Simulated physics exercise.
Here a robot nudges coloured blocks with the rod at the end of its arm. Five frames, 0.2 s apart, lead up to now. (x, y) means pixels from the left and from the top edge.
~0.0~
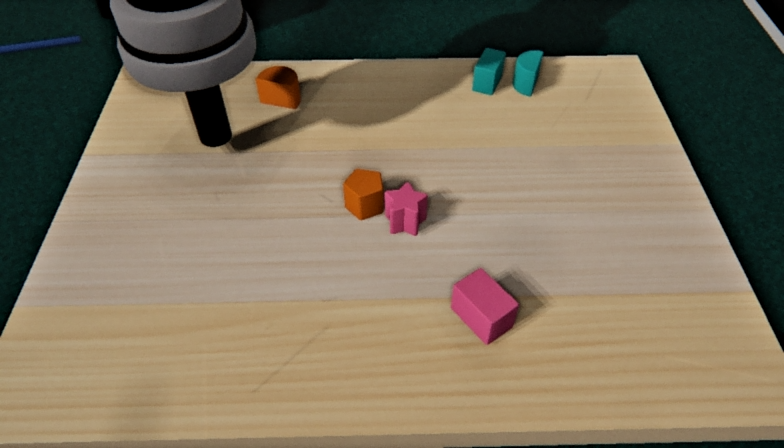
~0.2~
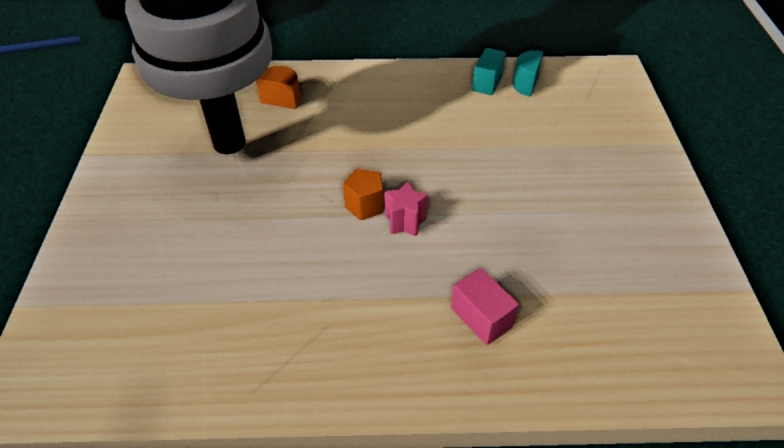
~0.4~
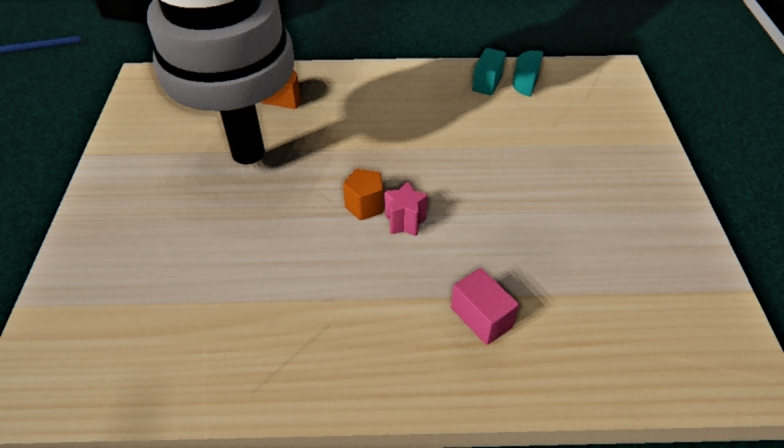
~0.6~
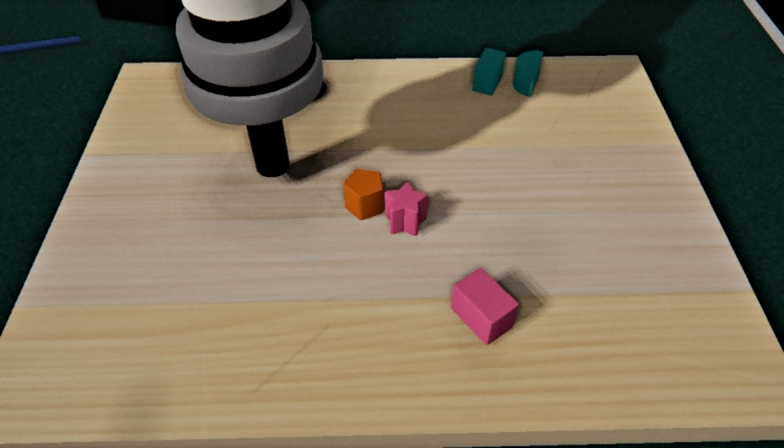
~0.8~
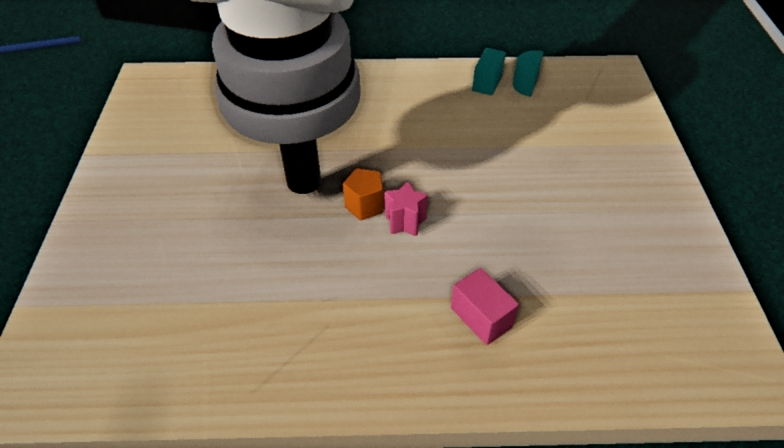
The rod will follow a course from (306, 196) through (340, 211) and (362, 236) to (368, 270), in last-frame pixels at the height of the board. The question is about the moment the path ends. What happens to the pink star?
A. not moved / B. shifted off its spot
Choice B: Shifted off its spot.
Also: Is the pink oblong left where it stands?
My answer is yes.
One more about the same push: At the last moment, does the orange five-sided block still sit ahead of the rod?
No, that is not how it ends up.
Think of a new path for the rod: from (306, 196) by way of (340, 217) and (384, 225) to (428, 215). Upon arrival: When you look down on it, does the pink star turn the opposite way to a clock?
No, I don't think so.
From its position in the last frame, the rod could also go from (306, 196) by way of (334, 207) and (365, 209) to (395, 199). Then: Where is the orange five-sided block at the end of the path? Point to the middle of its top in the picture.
Its top face will be centred at roughly (428, 167).
On the path given first. One third of the way, rod (340, 198); orange five-sided block (376, 182), turned 25° anticlockwise.
Two thirds of the way, rod (362, 224); orange five-sided block (384, 184), turned 60° anticlockwise; pink star (421, 201).
At the end, rod (368, 256); orange five-sided block (384, 184), turned 60° anticlockwise; pink star (421, 201); pink oblong still.
